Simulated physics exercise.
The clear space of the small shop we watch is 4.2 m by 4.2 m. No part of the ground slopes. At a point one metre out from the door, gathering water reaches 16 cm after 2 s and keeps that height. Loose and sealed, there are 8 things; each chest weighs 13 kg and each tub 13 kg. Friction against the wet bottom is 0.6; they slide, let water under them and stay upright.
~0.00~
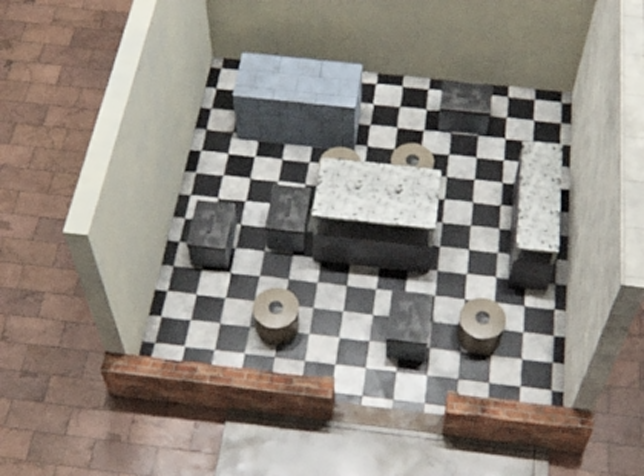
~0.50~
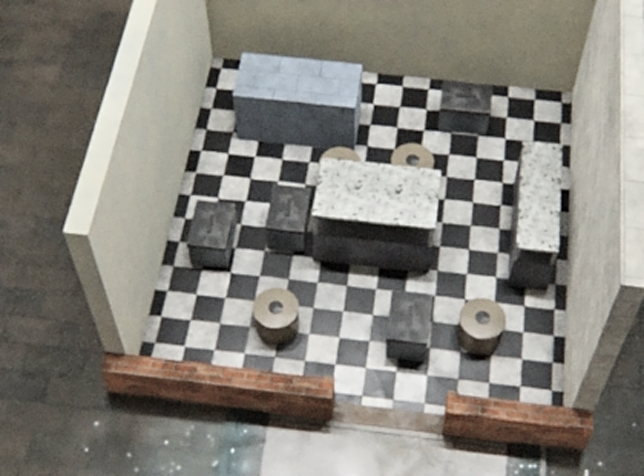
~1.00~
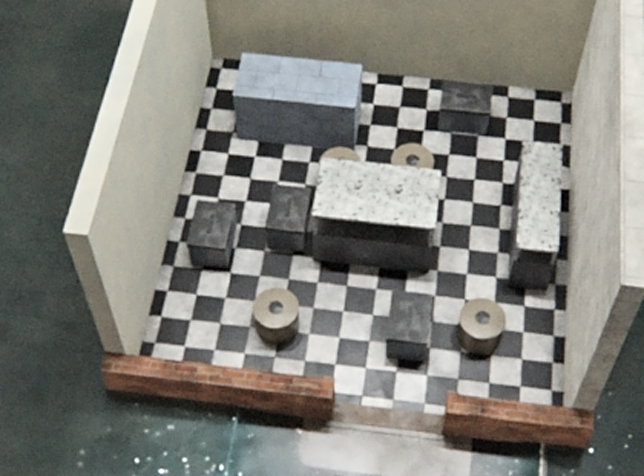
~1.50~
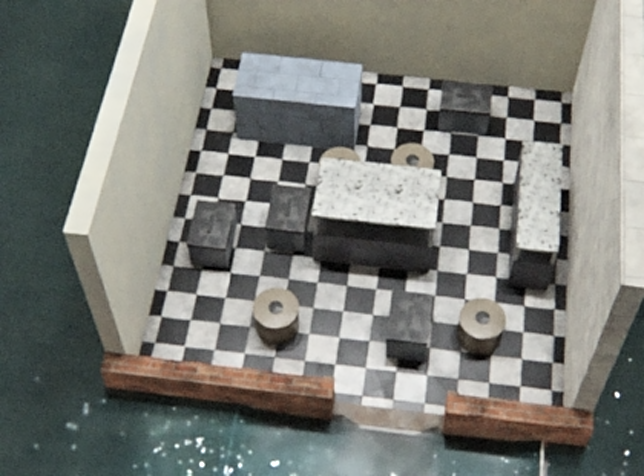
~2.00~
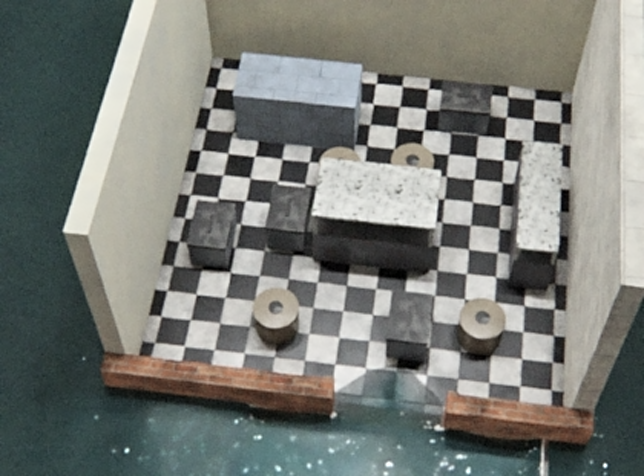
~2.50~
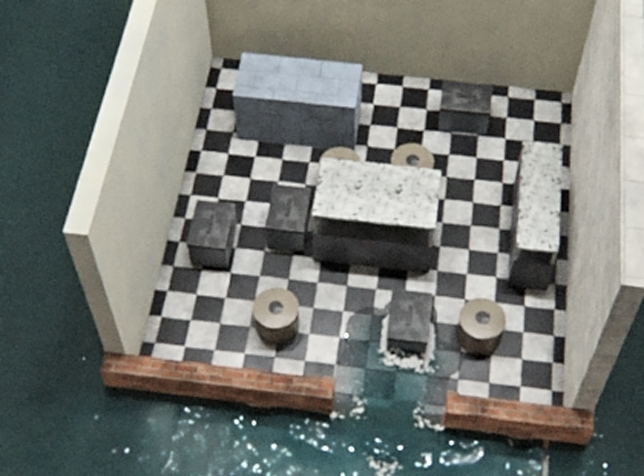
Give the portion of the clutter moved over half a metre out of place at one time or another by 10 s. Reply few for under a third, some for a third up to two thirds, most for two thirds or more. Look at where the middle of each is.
Few.
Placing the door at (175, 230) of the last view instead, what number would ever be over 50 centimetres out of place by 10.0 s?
Then it comes to 2.
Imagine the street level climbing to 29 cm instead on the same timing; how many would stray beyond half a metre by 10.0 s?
That would give 5.
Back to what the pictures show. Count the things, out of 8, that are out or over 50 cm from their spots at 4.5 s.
0.
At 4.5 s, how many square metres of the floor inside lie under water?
At that time the wet patch spans about 6.5 m2.
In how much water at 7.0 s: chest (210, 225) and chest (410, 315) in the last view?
Close to 4 and 6 centimetres.
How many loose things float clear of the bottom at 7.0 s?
That would be 0 of them.
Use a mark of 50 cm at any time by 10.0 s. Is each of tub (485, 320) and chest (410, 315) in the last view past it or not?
Taking them in order, the first is below the mark and the second is above the mark.
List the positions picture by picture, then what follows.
The first frame shows a chest at (410, 316), on the bottom; a tub at (483, 318), on the bottom; 0.0 m2 under water; 0 of 8 have shifted.
The second frame shows a chest at (410, 316) rests on the ground; a tub at (483, 318), on the bottom; water covers 0.0 m2; 0 of 8 have shifted.
The third frame shows a chest at (410, 316) rests on the ground; a tub at (483, 318), on the bottom; 0.0 m2 under water; 0 of 8 have shifted.
The fourth frame shows a chest at (410, 316), on the bottom; a tub at (483, 318) rests on the ground; 0.0 m2 under water; 0 of 8 have shifted.
The fifth frame shows a chest at (410, 316), on the bottom; a tub at (483, 318) rests on the ground; 0.3 m2 under water; 0 of 8 have shifted.
The sixth frame shows a chest at (410, 315) rests on the ground; a tub at (483, 318) rests on the ground; 1.0 m2 under water; 0 of 8 have shifted.
After 3.5 s 0 of 8 are over 50 cm from their spots; 0 afloat.
After 4.5 s 0 of 8 are over 50 cm from their spots; 1 afloat.
After 7.0 s 1 of 8 are over 50 cm from their spots; 0 afloat.
After 10.0 s 1 of 8 are over 50 cm from their spots, and 1 have been at some point; 0 afloat.
